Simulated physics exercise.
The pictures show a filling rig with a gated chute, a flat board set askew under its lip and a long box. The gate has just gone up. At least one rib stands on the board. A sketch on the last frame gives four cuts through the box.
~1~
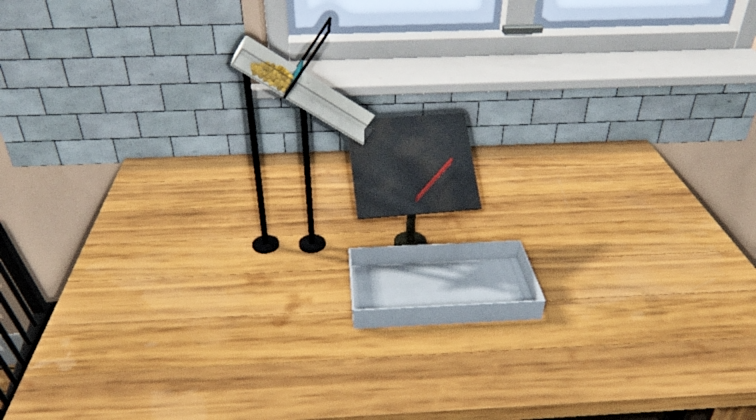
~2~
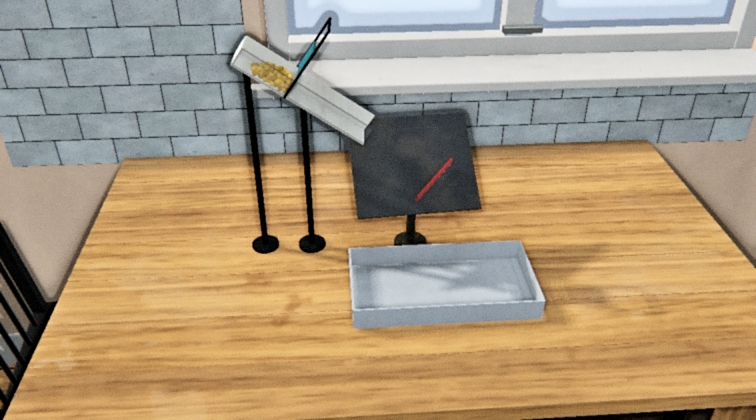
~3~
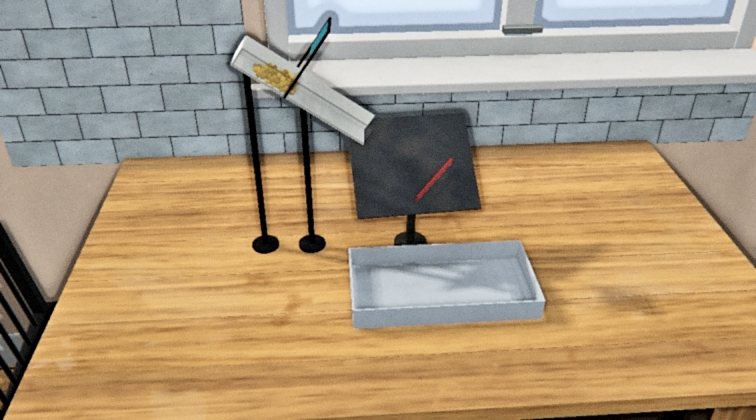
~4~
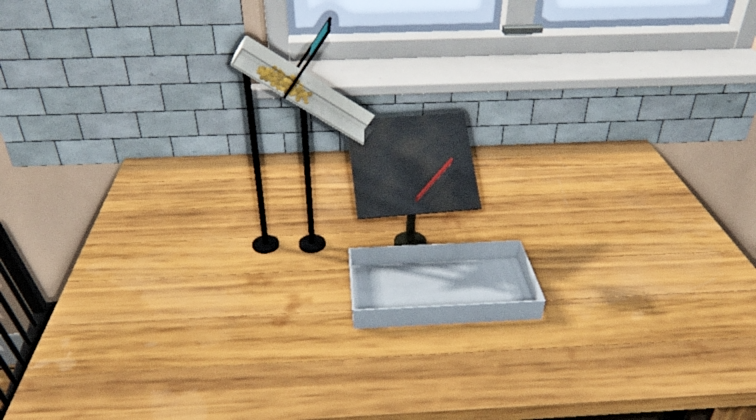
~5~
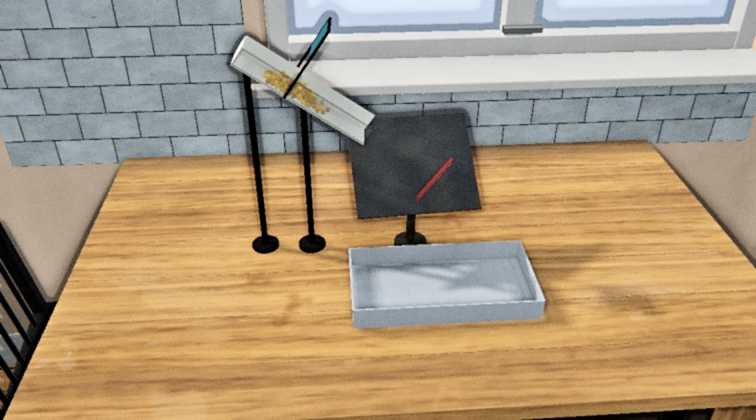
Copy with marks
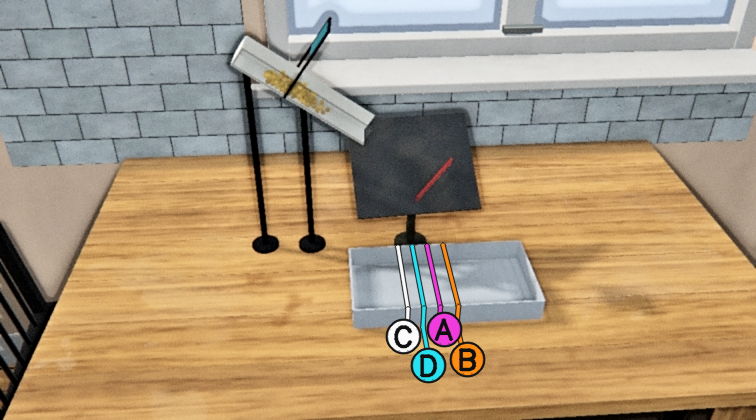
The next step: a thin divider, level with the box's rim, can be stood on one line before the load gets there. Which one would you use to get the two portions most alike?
I would pick line C.
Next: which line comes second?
D it is.
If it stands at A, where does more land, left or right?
Left.
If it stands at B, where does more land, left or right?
Left.
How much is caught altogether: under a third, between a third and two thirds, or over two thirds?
About that: Over two thirds.
On the marked copy, line A crosses the front rim at (440, 306); line B crosses the front rim at (458, 305); line C crosses the front rim at (407, 307); line D crosses the front rim at (423, 307).
With A, of what is caught, all but a few on the left of the divider, only a few on the right.
With B, of what is caught, all but a few on the left of the divider, only a few on the right.
With C, of what is caught, close to a third on the left of the divider, close to two thirds on the right.
With D, of what is caught, the bulk on the left of the divider, a small share on the right.
